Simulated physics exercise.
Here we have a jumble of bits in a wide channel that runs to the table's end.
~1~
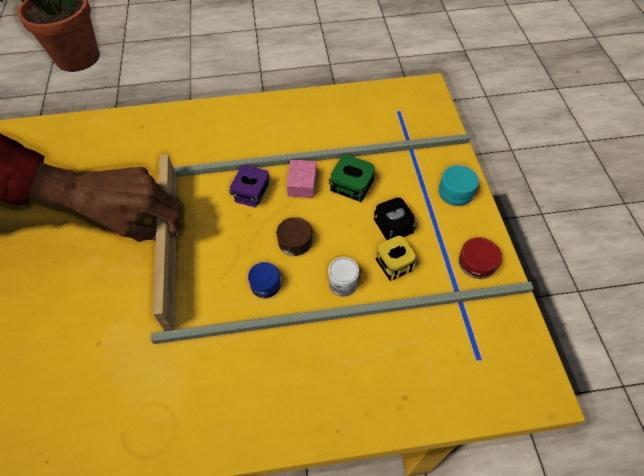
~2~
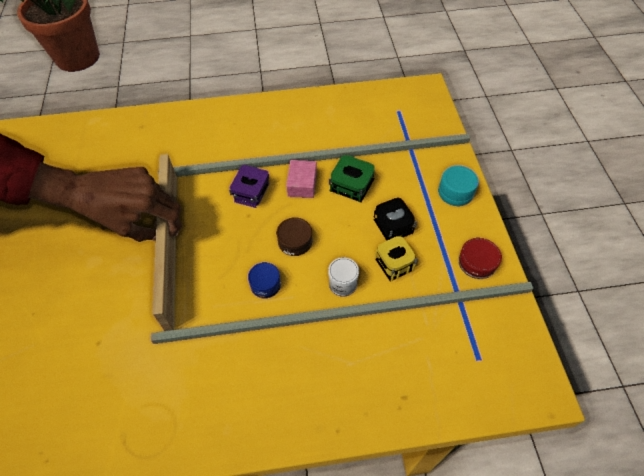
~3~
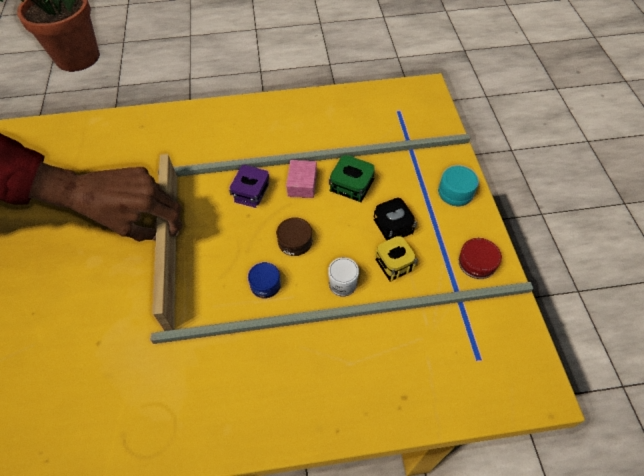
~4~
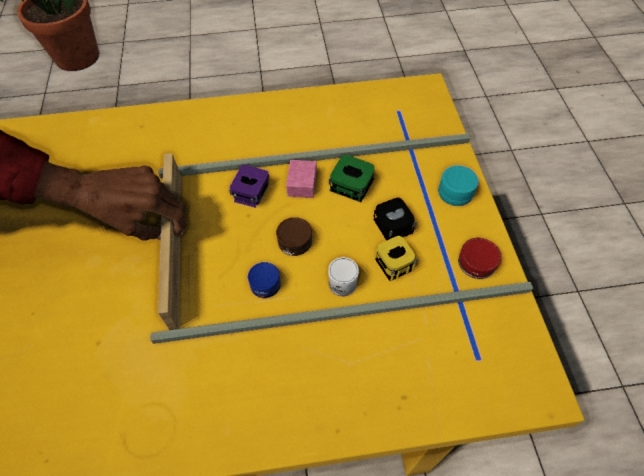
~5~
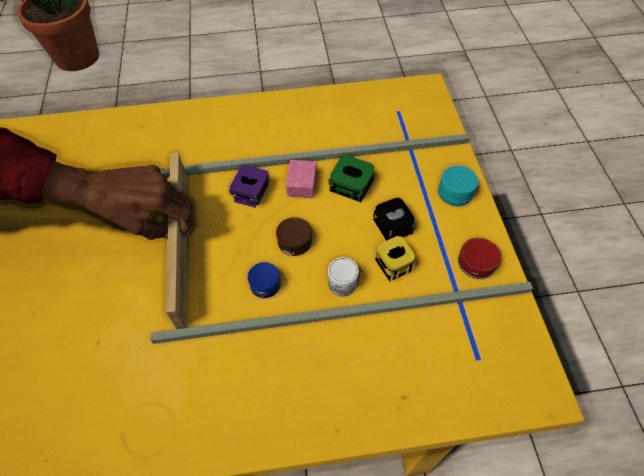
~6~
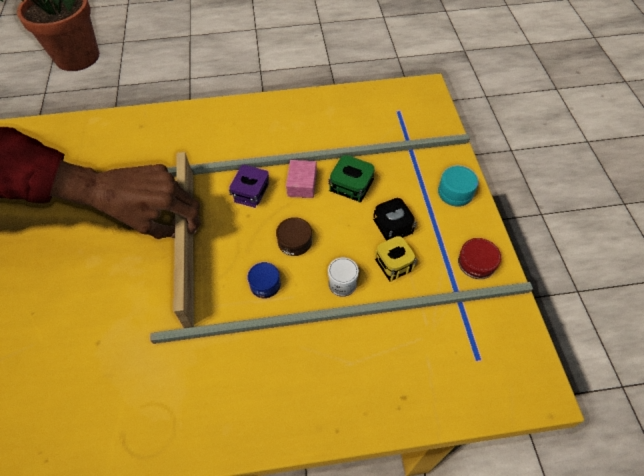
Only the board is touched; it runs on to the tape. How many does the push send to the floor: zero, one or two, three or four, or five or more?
Outcome: The number that fall off is one or two.
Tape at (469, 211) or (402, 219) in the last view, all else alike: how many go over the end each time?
The counts: 6 and 0.
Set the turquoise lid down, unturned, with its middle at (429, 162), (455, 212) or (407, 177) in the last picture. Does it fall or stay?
In turn it comes down; drops off; tumbles off.
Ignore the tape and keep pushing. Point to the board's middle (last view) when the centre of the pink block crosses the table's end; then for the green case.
For the pink block at (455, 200), for the green case at (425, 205).
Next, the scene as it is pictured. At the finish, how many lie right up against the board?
It touches 4.
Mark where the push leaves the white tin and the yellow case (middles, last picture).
Near (470, 274) and (491, 249).
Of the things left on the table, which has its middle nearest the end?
It is the red tin.
Soon after, none off yet; turquoise lid at rest near (458, 186); red tin at rest near (479, 259); black case at rest near (394, 220).
After that, none off yet; turquoise lid at rest near (458, 186); red tin at rest near (479, 259); black case displaced a little near (408, 218).
In the end, the number that fall off is one or two; gone, green case.
